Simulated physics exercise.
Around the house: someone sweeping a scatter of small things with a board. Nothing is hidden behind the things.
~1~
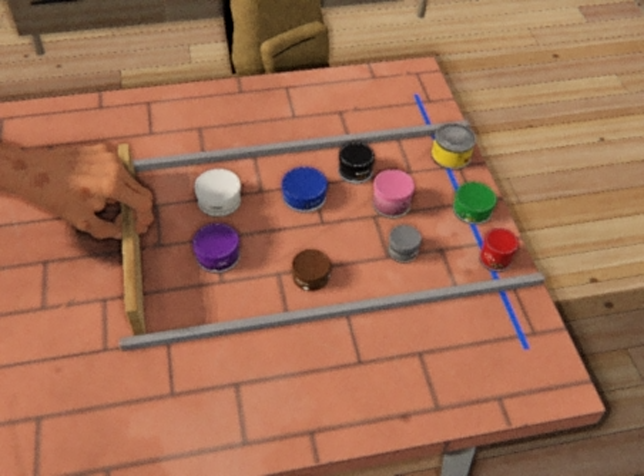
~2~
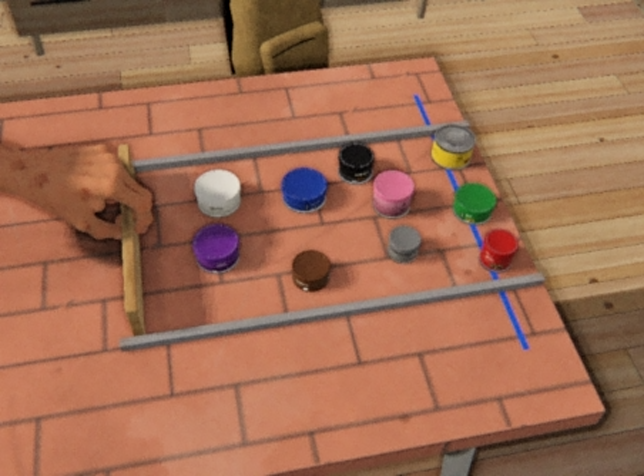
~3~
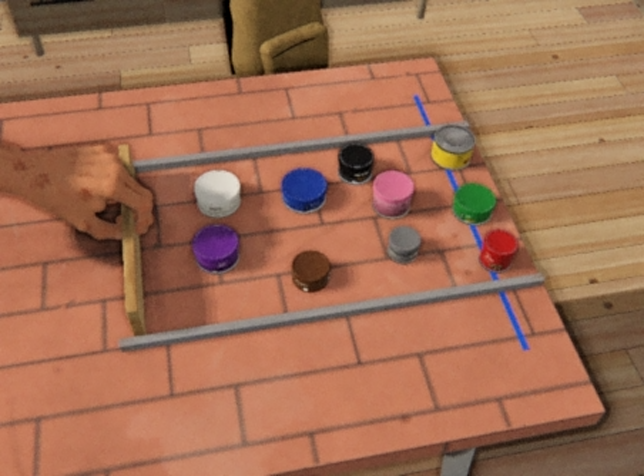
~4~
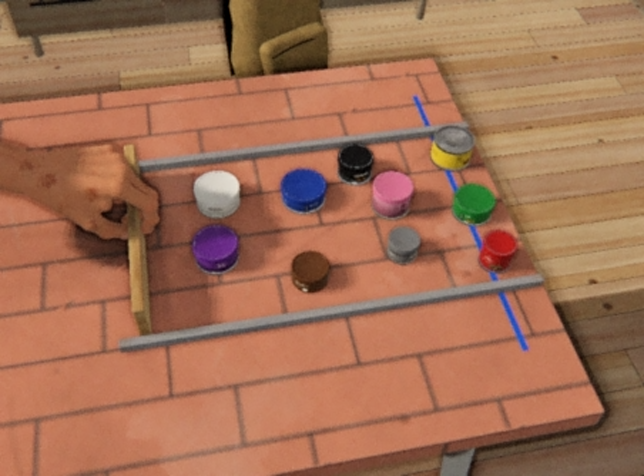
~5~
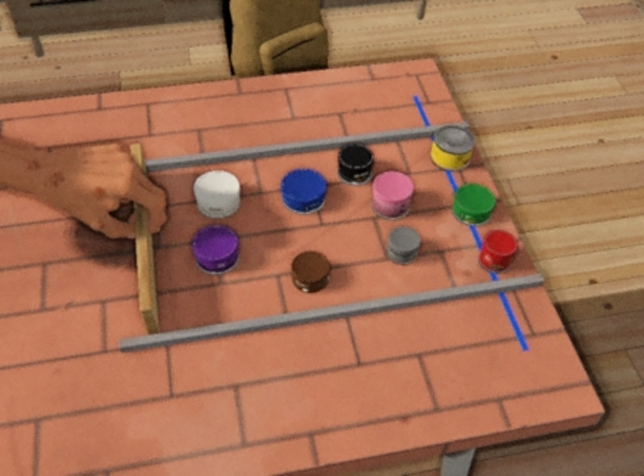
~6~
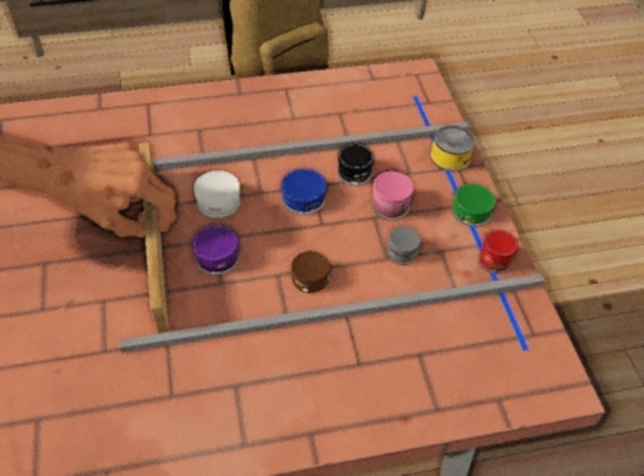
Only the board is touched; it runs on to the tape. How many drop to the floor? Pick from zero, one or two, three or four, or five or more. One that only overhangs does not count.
In the end the number that fall off is five or more.
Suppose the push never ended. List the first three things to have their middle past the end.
The order is the green tin, the red pot, the pink pot.
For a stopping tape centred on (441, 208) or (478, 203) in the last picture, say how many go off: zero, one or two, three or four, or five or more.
For each place: One to two; five or over.
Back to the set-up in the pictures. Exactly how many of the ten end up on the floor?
Exactly 6.
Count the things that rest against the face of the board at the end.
4 of them.
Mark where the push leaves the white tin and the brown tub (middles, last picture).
Near (471, 165) and (506, 254).
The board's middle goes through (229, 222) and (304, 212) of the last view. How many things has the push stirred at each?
The counts are 2 and 6.
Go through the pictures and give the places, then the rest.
In the first frame, yellow tin (453, 146); red pot (499, 250); green tin (474, 203); board (131, 234); tape (463, 203).
In the second frame, red pot (498, 251); pink pot (393, 195).
In the third frame, green tin (474, 204); black tin (356, 164).
In the fourth frame, yellow tin (452, 148); white tin (218, 195).
In the fifth frame, red pot (498, 252); purple tin (216, 250).
In the sixth frame, yellow tin (452, 148); red pot (498, 252); green tin (474, 205); board (154, 232); tape (463, 205).
Early on, none off yet; yellow tin at rest near (452, 148); red pot at rest near (498, 252); green tin at rest near (474, 205).
A while later, none off yet; yellow tin at rest near (452, 148); red pot at rest near (498, 252); green tin at rest near (480, 206).
Finally, the number that fall off is five or more; lost, blue tin, grey tin, pink pot, green tin, red pot and yellow tin.
